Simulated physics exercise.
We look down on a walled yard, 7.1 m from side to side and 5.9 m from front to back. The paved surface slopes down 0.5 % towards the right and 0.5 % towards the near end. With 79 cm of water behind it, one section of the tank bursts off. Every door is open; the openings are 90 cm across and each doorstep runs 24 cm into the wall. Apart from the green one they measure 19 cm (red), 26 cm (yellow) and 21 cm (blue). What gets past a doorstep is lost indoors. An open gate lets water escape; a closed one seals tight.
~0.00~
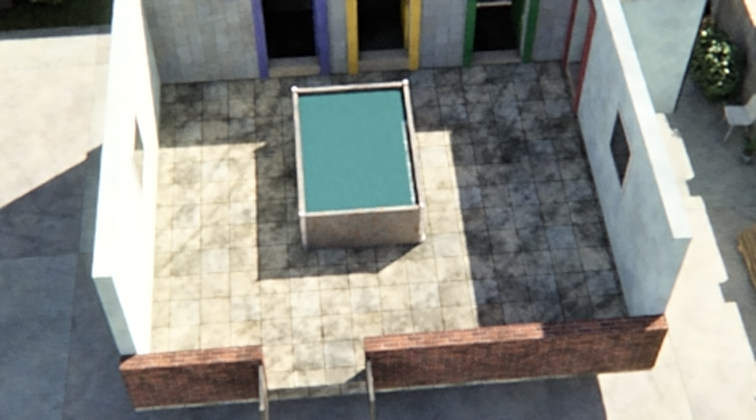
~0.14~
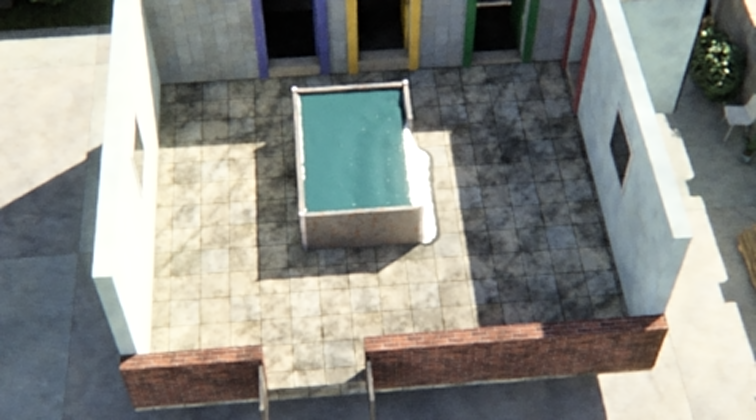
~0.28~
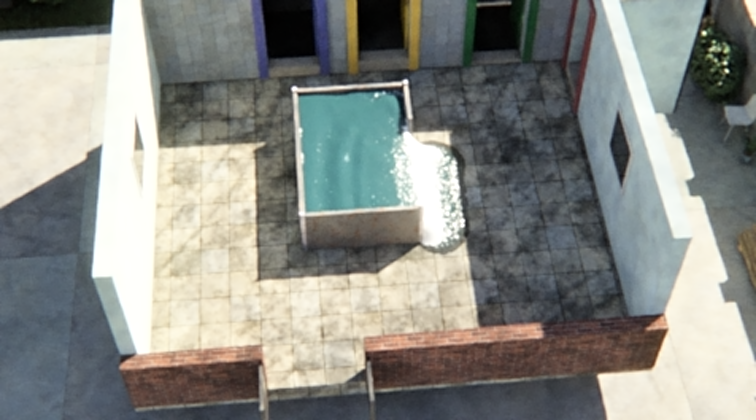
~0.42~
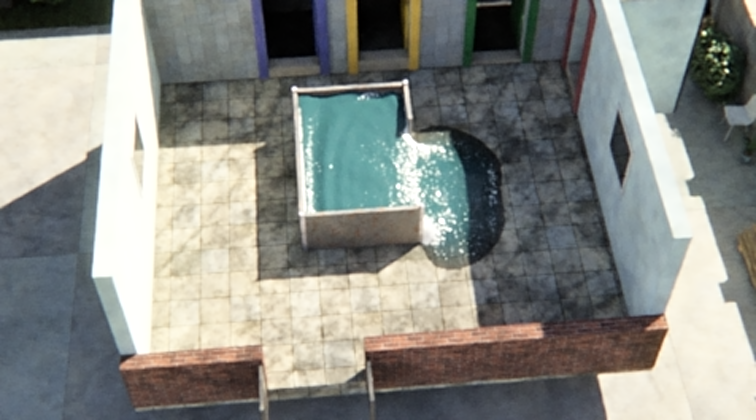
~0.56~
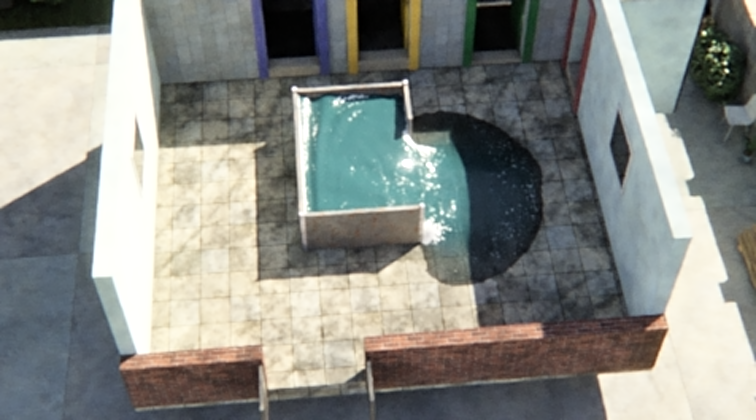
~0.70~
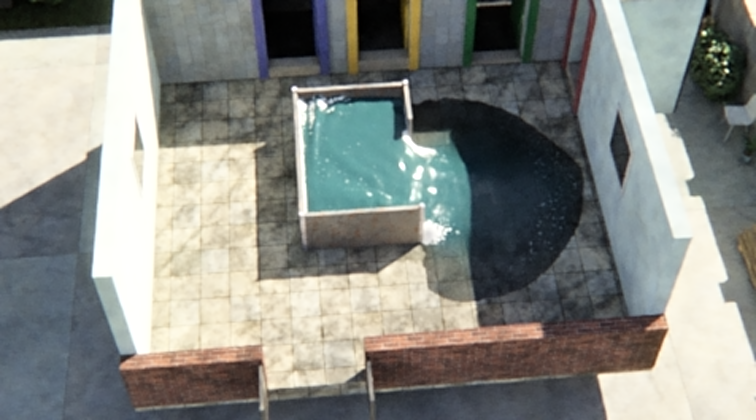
A walled, paved yard held a raised tank of still green-blue water, then water burst out through its right side, foaming white at first, and spread in a widening dark pool across the paving.
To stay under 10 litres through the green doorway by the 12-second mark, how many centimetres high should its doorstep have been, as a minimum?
About 17 cm.
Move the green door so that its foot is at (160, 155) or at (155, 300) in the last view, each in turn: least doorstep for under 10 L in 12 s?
Roughly 9.5 and 13.0 cm.
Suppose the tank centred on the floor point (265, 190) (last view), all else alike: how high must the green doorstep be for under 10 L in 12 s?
Then roughly 15 cm.
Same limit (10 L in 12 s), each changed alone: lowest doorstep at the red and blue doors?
Roughly 23 cm at red and 8.0 cm at blue.
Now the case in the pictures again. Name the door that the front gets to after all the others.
Last comes the blue one.
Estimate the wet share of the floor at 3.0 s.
Near 40 per cent is wet.
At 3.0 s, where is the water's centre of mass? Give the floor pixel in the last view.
Near (487, 206).
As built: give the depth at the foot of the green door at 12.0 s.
Some 5.5 cm.
After 1.4 s water covers 35 % of the floor, deepest (46 cm) near (598, 210); 1 cm at the green door, 0 litres in over its 8 cm doorstep.
After 3.0 s water covers 40 % of the floor, deepest (41 cm) near (630, 336); 17 cm at the green door, 14 litres in over its 8 cm doorstep.
After 12.0 s water covers 95 % of the floor, deepest (14 cm) near (291, 186); 6 cm at the green door, 119 litres in over its 8 cm doorstep.
At the green door as built, the water arrived by 1.4 s and peaked near 17 cm at 3.4 s.
With a doorstep of 15.5 cm, 20 litres would have come in within the 12 s; with 21 cm, 2 litres. So under 10 litres takes about 17 cm.
